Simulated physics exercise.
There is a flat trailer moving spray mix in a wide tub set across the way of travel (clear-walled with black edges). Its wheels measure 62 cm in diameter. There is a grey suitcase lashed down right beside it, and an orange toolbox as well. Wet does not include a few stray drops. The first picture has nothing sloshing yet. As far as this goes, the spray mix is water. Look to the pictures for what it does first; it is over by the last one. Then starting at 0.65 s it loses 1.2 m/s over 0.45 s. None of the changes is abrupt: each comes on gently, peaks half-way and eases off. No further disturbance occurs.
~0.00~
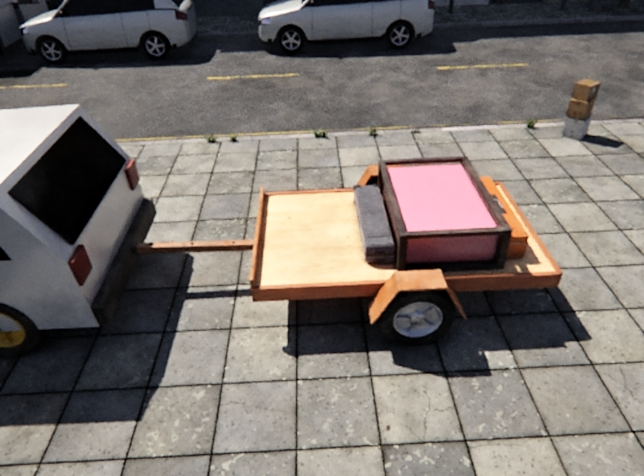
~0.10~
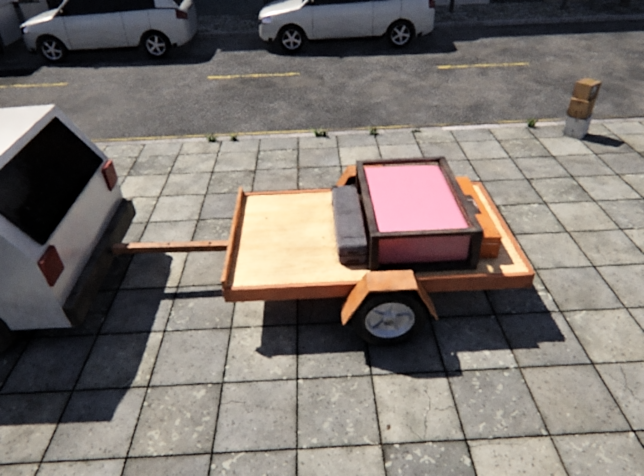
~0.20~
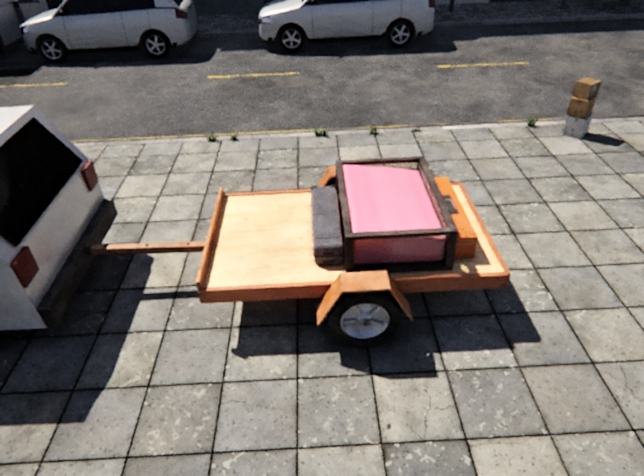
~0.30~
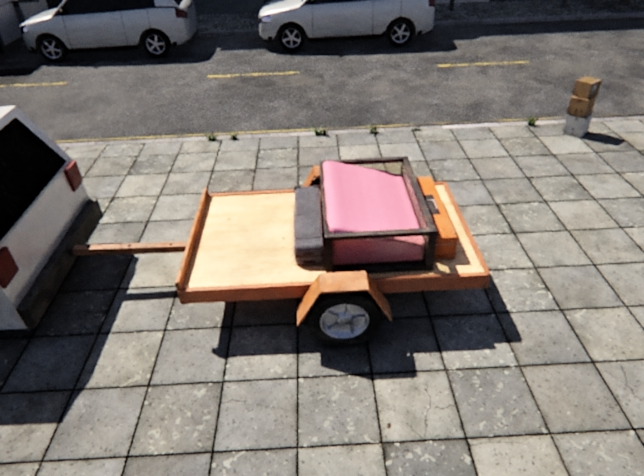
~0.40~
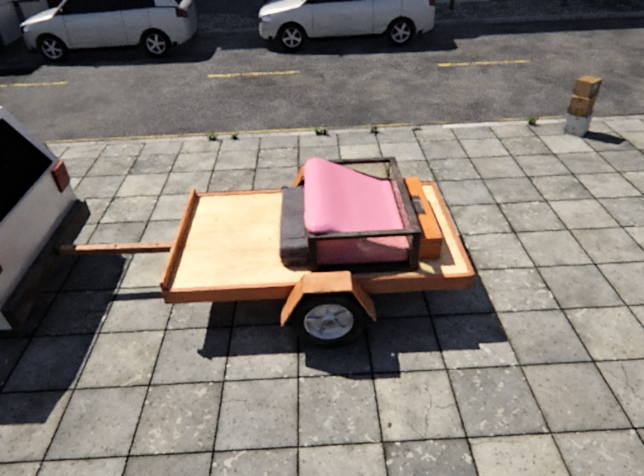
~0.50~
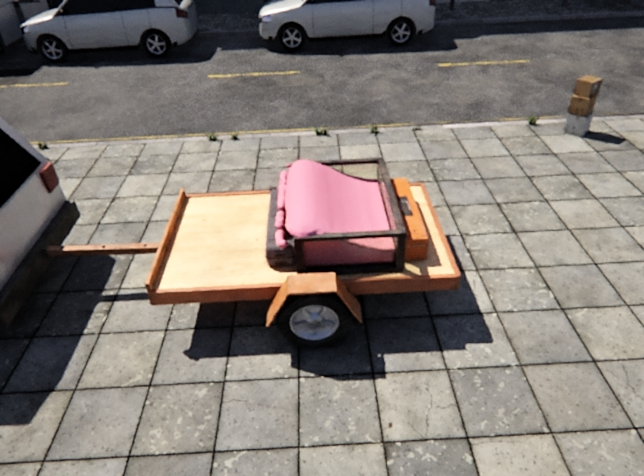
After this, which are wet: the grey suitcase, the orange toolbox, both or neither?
The grey suitcase is hit; the orange toolbox is spared.
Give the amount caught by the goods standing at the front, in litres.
It catches some 19 L.
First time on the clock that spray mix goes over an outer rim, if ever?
Looks like it happens close to 0.6 s in.
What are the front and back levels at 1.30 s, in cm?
About 32 cm in front and 22 cm behind.
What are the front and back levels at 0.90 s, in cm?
About 30 cm in front and 30 cm behind.
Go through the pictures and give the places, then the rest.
In the first frame, the spray mix reaches (395, 171) at the front end; it reaches (455, 168) at the back end; no slope yet; the front is on the left, levels are read along the far wall; the grey suitcase stands at the front; the orange toolbox stands at the back; a wheel hub at (419, 323).
In the second frame, the spray mix reaches (372, 171) at the front end; it reaches (432, 168) at the back end; no slope yet.
In the third frame, the spray mix reaches (352, 167) at the front end; it reaches (411, 173) at the back end; it is heaped 10° towards the front.
In the fourth frame, the spray mix reaches (335, 162) at the front end; it reaches (394, 177) at the back end; it is heaped 18° towards the front.
In the fifth frame, the spray mix reaches (321, 159) at the front end; it reaches (382, 181) at the back end; it is heaped 24° towards the front.
In the sixth frame, the spray mix reaches (309, 161) at the front end; it reaches (370, 182) at the back end; it is heaped 25° towards the front; a wheel hub at (315, 326).
After 0.90 s it stands 30 cm high behind and 30 cm in front; 8 per cent has gone over the front.
After 1.30 s it stands 22 cm high behind and 32 cm in front; 8 per cent has gone over the front.
After 1.80 s it stands 34 cm high behind and 23 cm in front; 8 per cent has gone over the front.
After 4.09 s 8 per cent has gone over the front; the grey suitcase has caught 19 litres and the orange toolbox nothing.
